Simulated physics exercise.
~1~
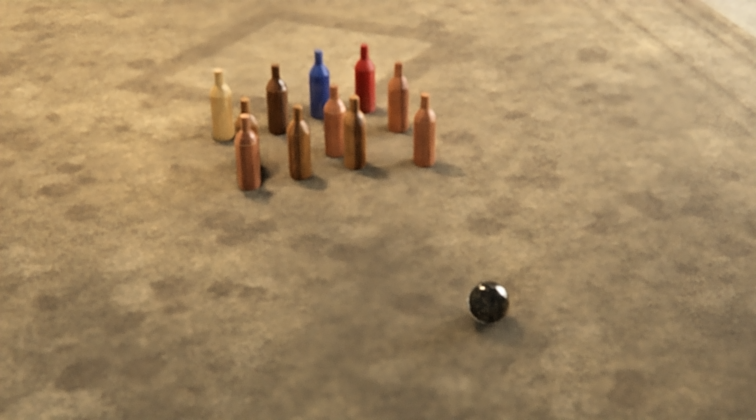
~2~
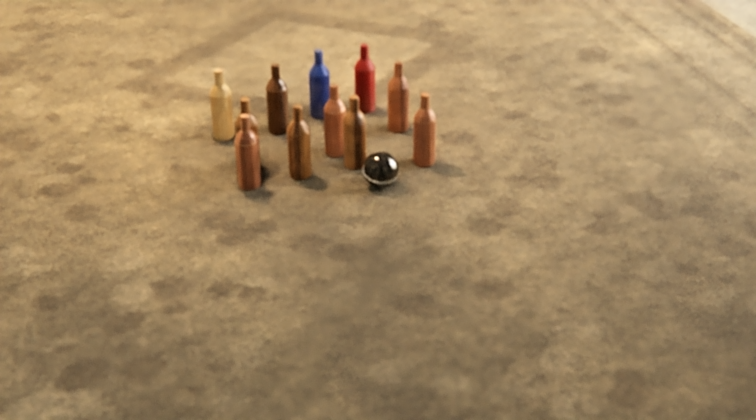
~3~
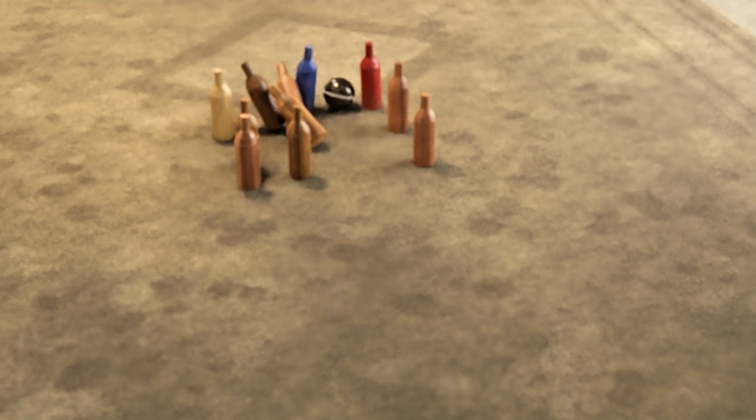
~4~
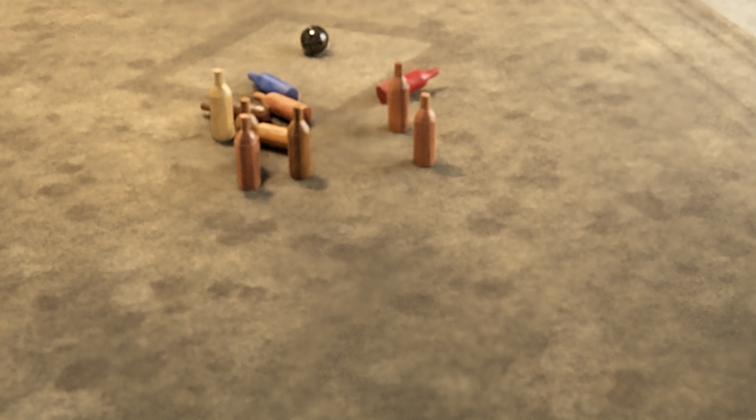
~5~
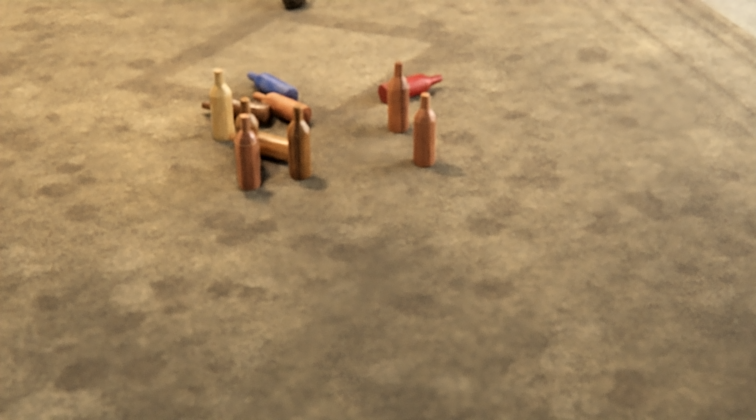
On a mottled brown floor, a shiny dark ball rolling into bottle-shaped skittles, toppling five including blue and red, and rolling away beyond.
